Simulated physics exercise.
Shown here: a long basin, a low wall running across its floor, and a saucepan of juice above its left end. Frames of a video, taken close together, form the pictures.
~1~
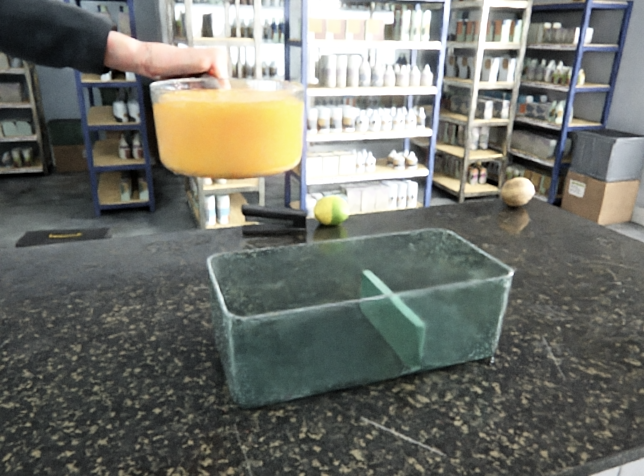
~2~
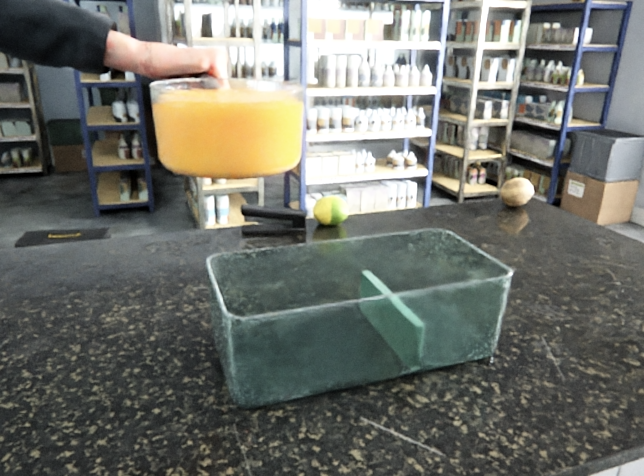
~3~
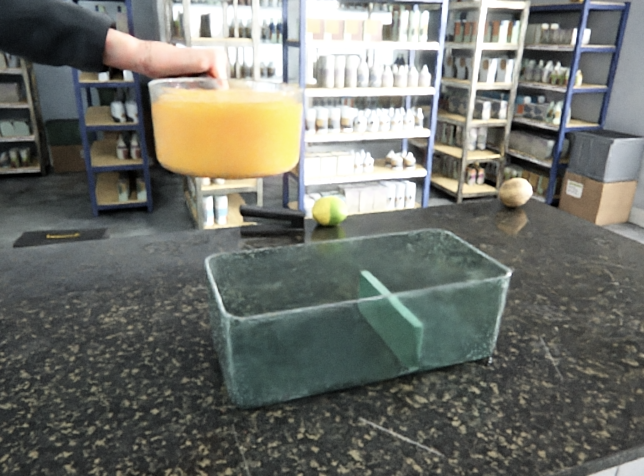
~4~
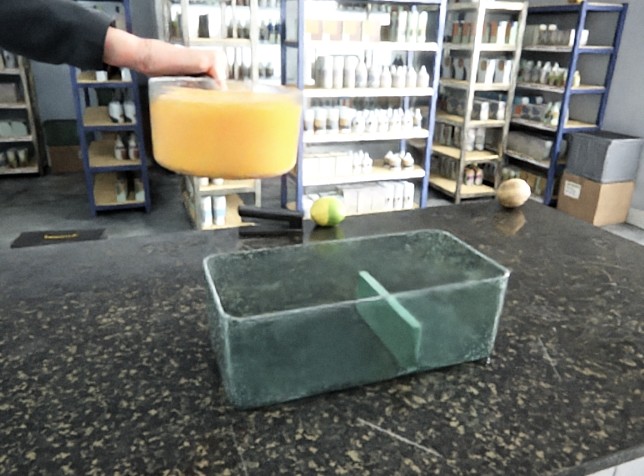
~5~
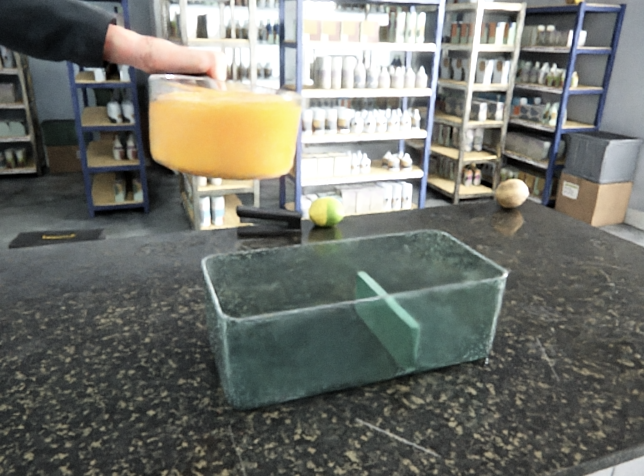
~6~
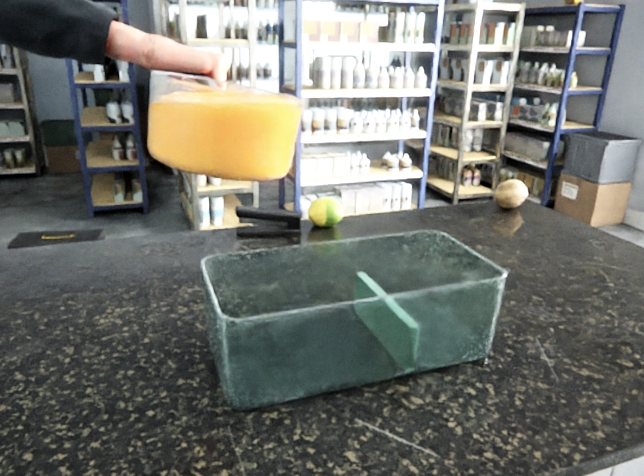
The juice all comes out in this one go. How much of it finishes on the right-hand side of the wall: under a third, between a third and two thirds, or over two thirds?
The share right of the wall ends up below a third.
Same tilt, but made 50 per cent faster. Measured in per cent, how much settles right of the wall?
Roughly 5 in a hundred.
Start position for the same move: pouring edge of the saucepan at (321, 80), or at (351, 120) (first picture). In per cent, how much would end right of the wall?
In order, some 25 and 55 percent.
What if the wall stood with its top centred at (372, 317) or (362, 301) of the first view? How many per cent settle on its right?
Well, it's close to 35 per cent for the first one, then 45 per cent for the other.
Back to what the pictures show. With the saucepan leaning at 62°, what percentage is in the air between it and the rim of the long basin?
Airborne fraction: Approx. 30 %.
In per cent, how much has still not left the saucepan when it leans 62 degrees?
Roughly 60 %.
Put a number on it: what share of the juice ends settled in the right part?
It works out to around 0 percent.
A moment on, the saucepan is tipped part way and 62 per cent is still to pour, 8 is left of the wall and 0 right of it.
Next, the saucepan is tipped on its side and 15 per cent is still to pour, 69 is left of the wall and 0 right of it.
Then the saucepan is tipped on its side and 3 per cent is still to pour, 91 is left of the wall and 1 right of it.
Later the saucepan is tipped on its side and 0 per cent is still to pour, 96 is left of the wall and 1 right of it.
Finally, 97 per cent lies left of the wall, 2 right of it and 2 outside.
